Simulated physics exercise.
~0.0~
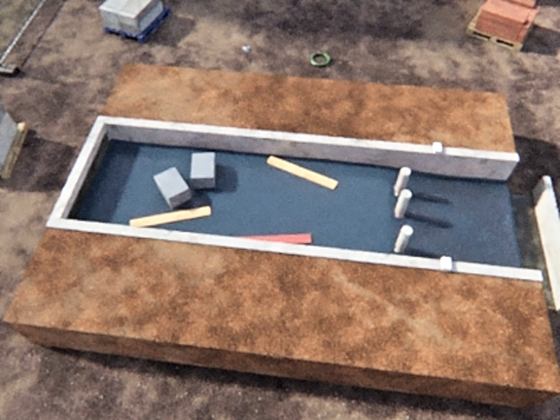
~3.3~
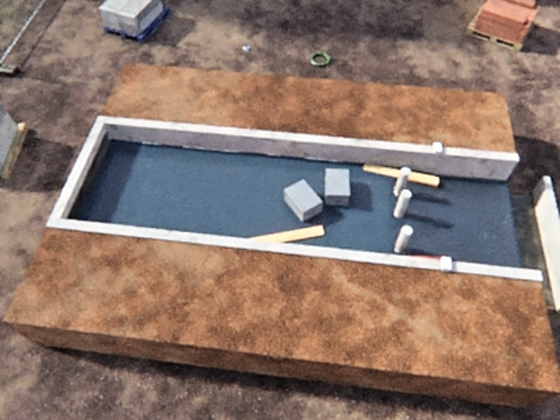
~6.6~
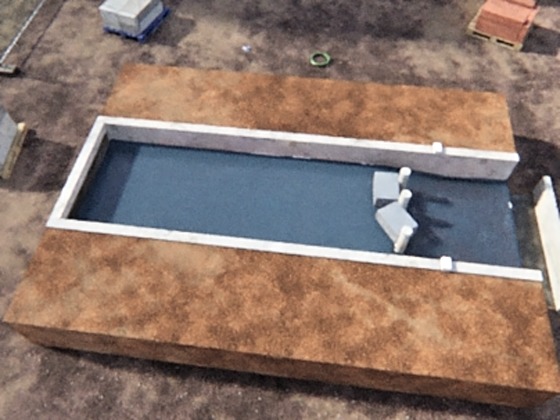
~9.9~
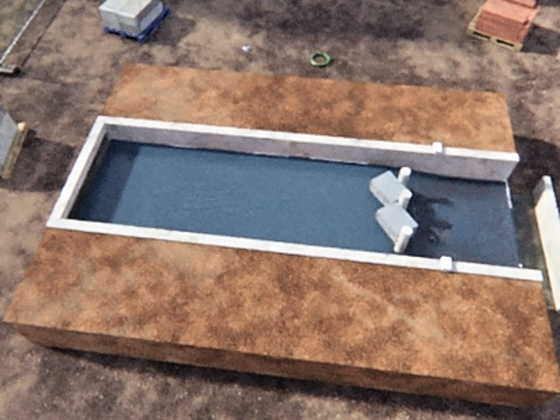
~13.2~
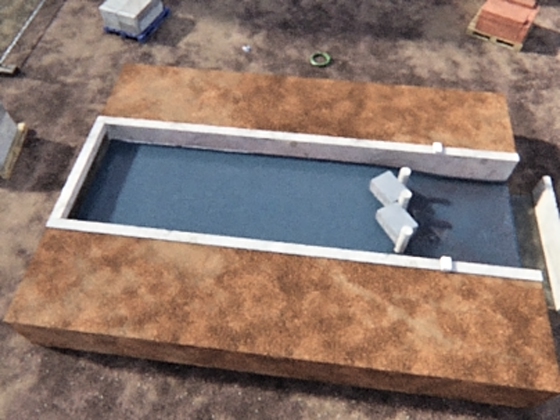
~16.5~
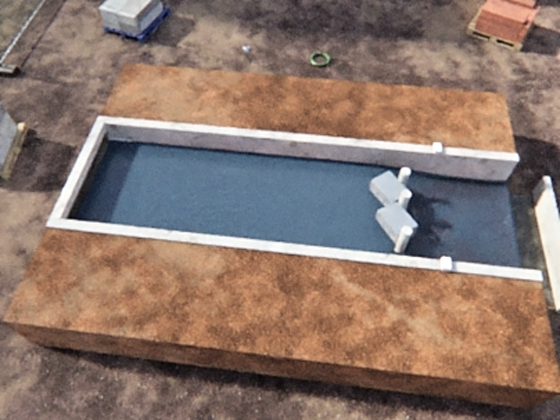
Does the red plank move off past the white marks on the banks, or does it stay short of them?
The red plank moves off past the white marks. It drifts right along the near wall and is gone from the channel by the end, while the two crates stay against the posts.
